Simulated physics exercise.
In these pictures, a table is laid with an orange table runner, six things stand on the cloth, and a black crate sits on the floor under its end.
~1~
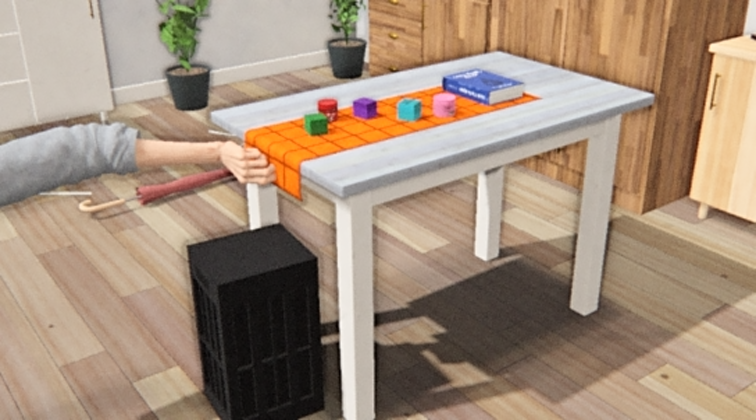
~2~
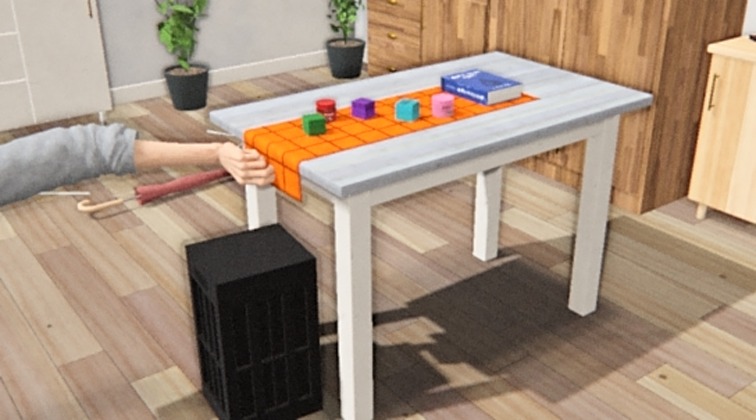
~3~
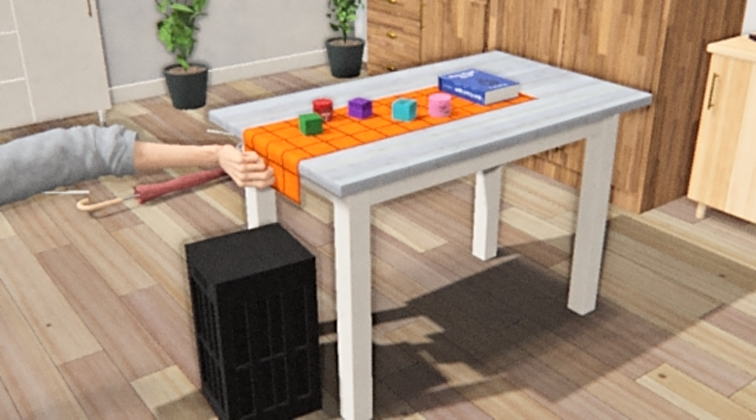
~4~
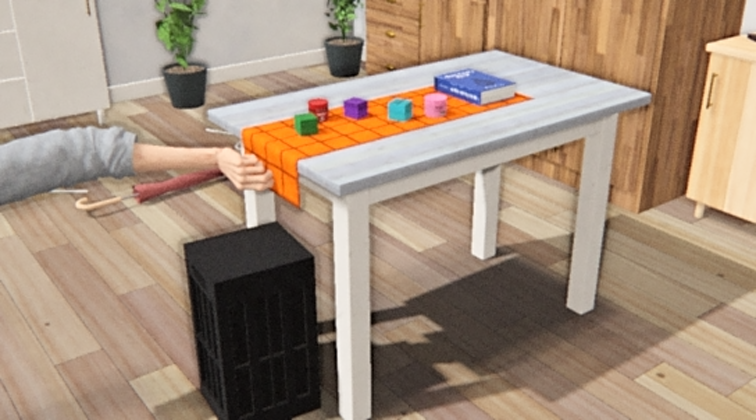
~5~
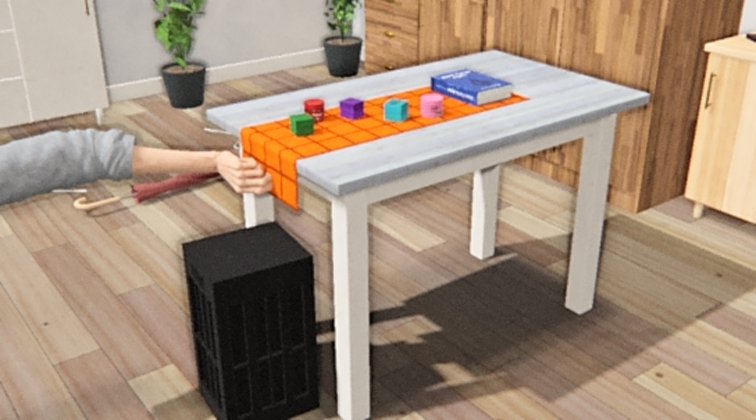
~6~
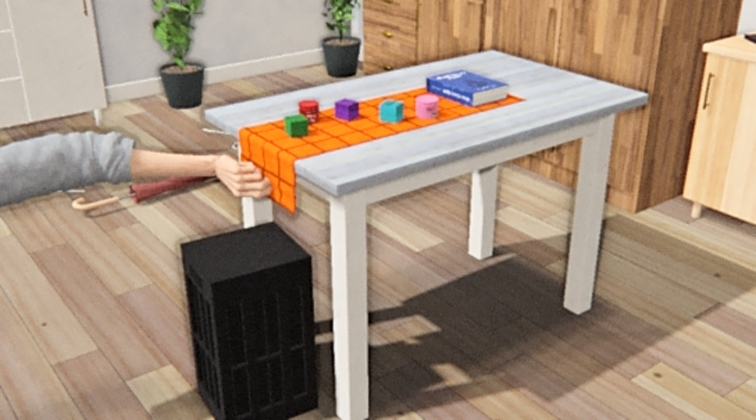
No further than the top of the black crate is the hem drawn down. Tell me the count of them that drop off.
The count is one.
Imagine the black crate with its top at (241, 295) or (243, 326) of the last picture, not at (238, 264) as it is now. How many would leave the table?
2 and 3.
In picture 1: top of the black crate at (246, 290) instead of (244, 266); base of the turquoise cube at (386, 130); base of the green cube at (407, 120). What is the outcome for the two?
Outcome for the turquoise cube: It stays. Outcome for the green cube: It stays.
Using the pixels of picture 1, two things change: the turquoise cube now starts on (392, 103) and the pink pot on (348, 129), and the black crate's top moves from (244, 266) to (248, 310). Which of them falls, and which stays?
As for the turquoise cube, it stays in place; as for the pink pot, it leaves the top.
Early on, hem near (269, 215); all still up.
Midway, hem on the crate; green cube gone.
Finally, hem on the crate; green cube gone. The table loses one.
